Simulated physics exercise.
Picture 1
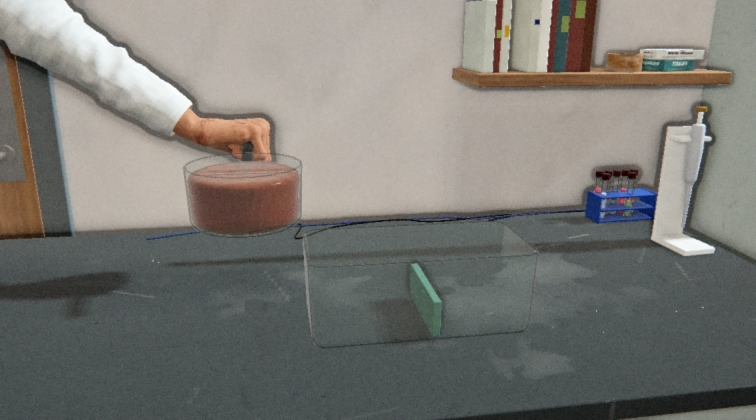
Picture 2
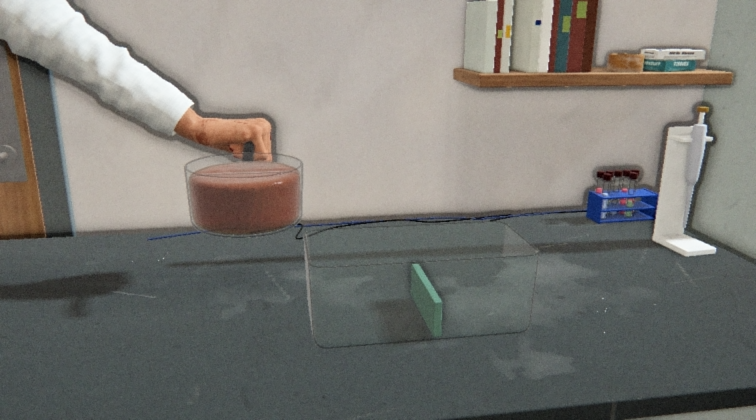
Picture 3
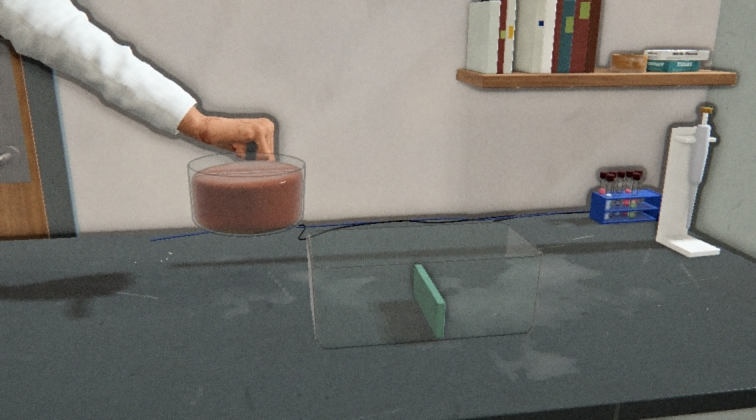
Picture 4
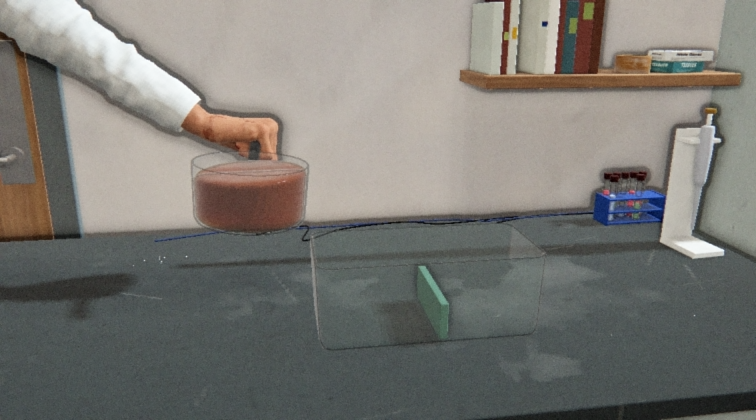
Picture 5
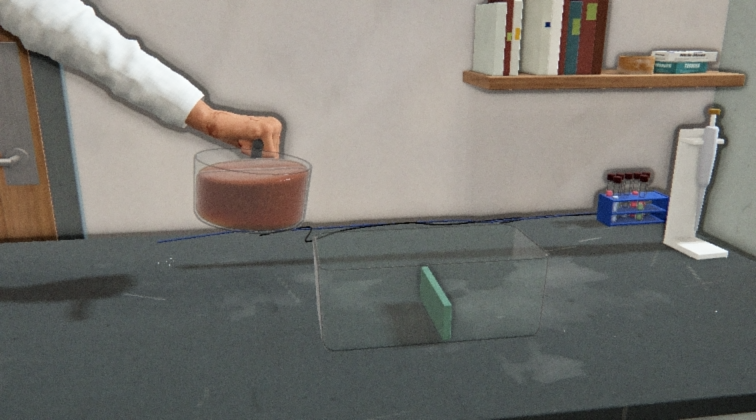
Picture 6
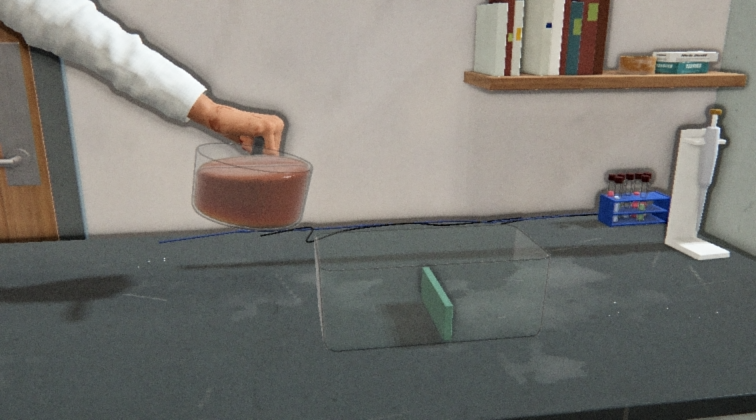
The clip shows a hand holding a round clear container of reddish-brown liquid above a dark counter, left of a clear basin with a low green divider; the container stays nearly level, then tilts slightly to the right.
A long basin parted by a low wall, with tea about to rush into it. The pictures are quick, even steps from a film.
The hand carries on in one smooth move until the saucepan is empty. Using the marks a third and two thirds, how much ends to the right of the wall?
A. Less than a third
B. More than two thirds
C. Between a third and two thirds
Less than a third.
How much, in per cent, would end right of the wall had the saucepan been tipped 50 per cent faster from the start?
It comes to about 15 per cent.
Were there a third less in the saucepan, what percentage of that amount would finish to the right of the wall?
It comes to around 5 percent.
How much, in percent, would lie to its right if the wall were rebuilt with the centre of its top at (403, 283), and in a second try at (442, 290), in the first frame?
Record: Case 1 near 20 %, case 2 near 15 %.
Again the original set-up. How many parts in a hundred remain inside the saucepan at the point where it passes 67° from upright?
Around 60 in a hundred.
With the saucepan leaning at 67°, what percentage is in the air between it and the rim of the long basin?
Roughly 30 per cent.
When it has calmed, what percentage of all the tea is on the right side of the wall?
5 in a hundred.
A moment on, the tilt is 67° and 59 per cent is still to pour, 9 is left of the wall and 0 right of it.
Next, the tilt is 102° and 10 per cent is still to pour, 72 is left of the wall and 3 right of it.
Then the tilt is 108° and 0 per cent is still to pour, 94 is left of the wall and 4 right of it.
Later the tilt is 108° and 0 per cent is still to pour, 93 is left of the wall and 7 right of it.
In the end 92 per cent lies left of the wall, 7 right of it and 1 outside.
